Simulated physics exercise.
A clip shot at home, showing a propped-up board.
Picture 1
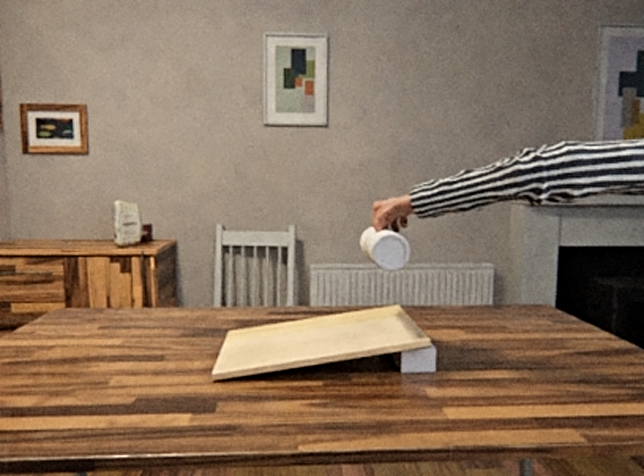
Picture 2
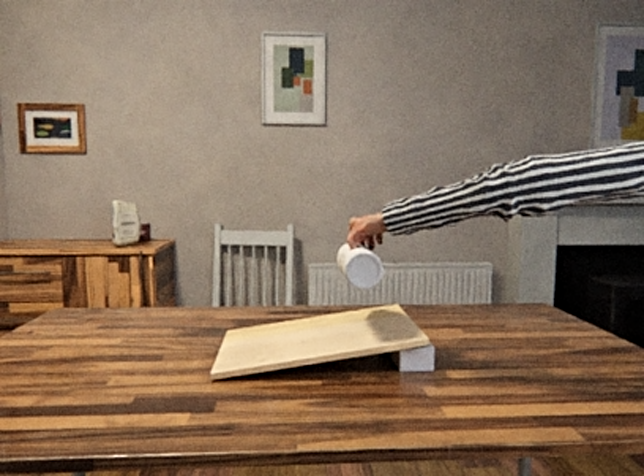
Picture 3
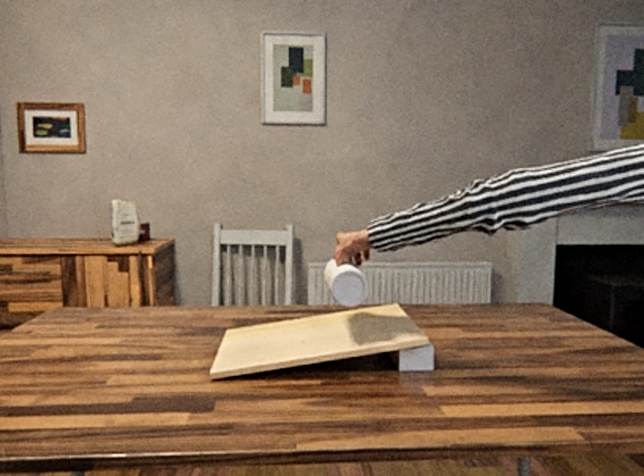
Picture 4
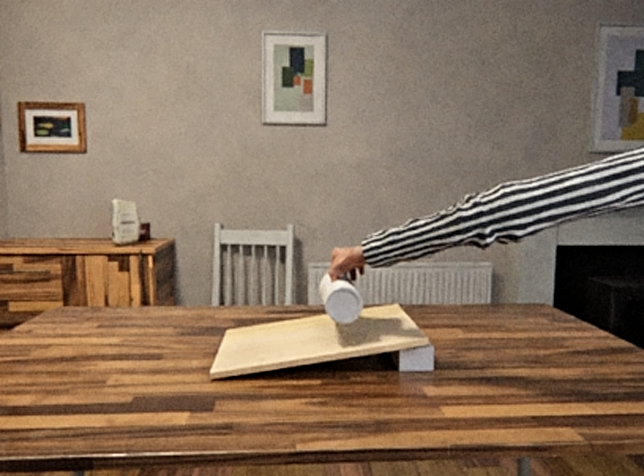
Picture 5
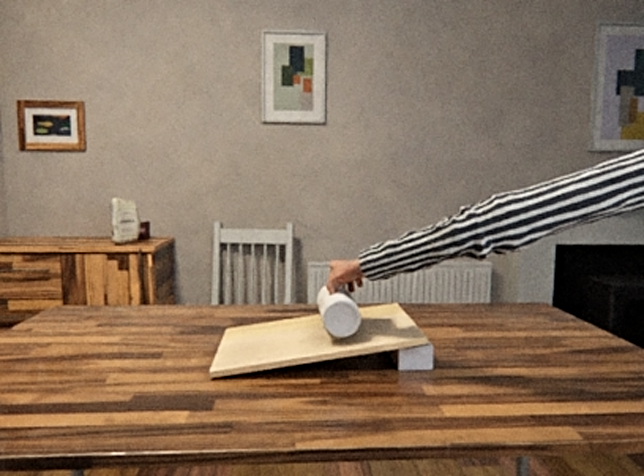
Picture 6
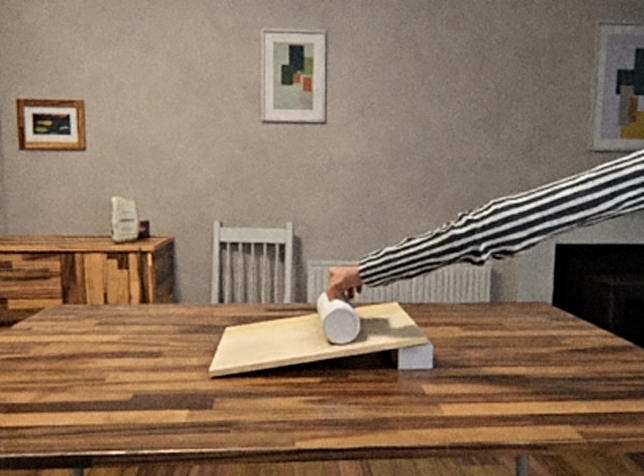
A hand in a striped sleeve lowering a white bottle on its side onto a propped-up board on a wooden table.
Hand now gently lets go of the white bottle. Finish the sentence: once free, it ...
Once free, it heads down the board.
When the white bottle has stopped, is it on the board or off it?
White bottle - gone from the top.
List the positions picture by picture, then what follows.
Still above its spot; white bottle (381, 245), in the first frame.
Still above its spot; white bottle (356, 262), in the second frame.
Still above its spot; white bottle (344, 278), in the third frame.
Still above its spot; white bottle (338, 293), in the fourth frame.
Still above its spot; white bottle (336, 305), in the fifth frame.
In place under the hand; white bottle (336, 311), in the sixth frame.
Then, 0.90 s on from there, white bottle now off the board.
Then, 1.70 s on from there, things are still on the move.
Then, 2.20 s on from there, as before.
In the end, off the board, white bottle. The white bottle slides or rolls down.
